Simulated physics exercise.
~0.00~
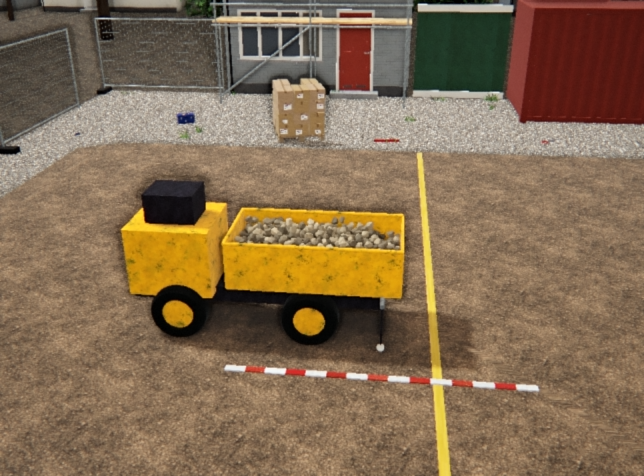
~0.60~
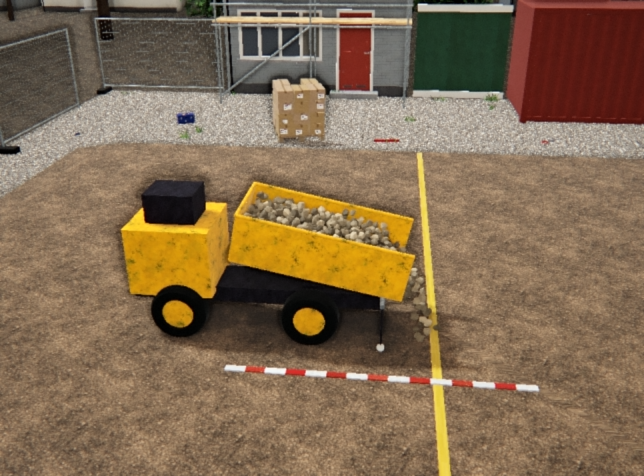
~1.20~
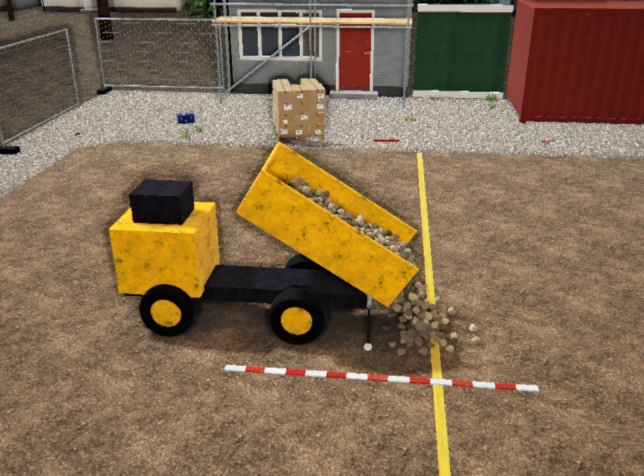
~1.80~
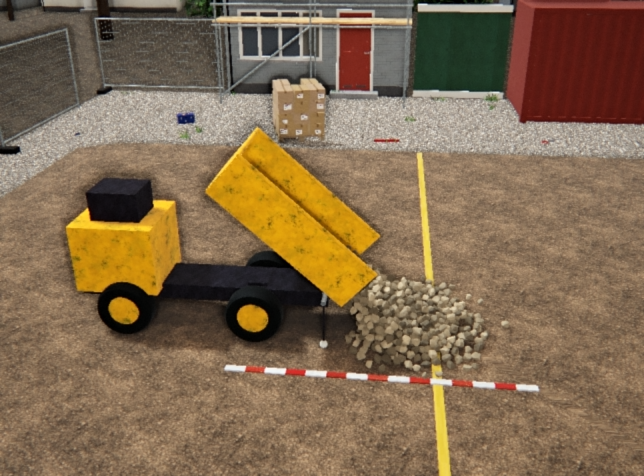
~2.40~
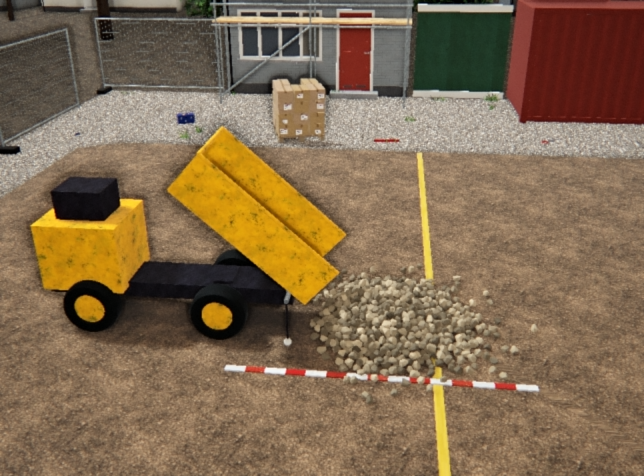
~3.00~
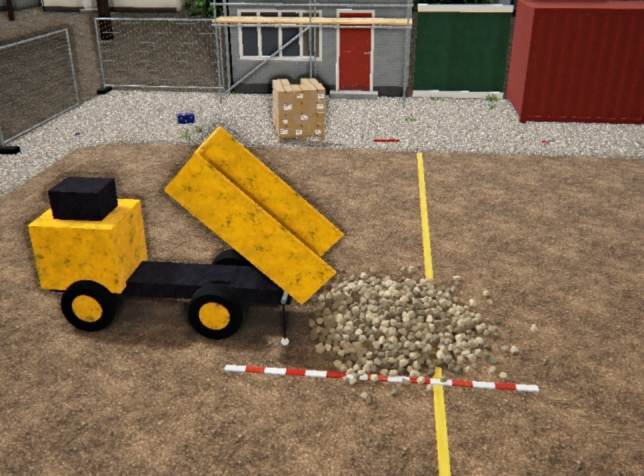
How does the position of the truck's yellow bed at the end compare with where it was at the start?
At the start the bed lies level on the truck, with its rear end close to the yellow line. By the end it is farther left and steeply tilted, with its front end raised high.
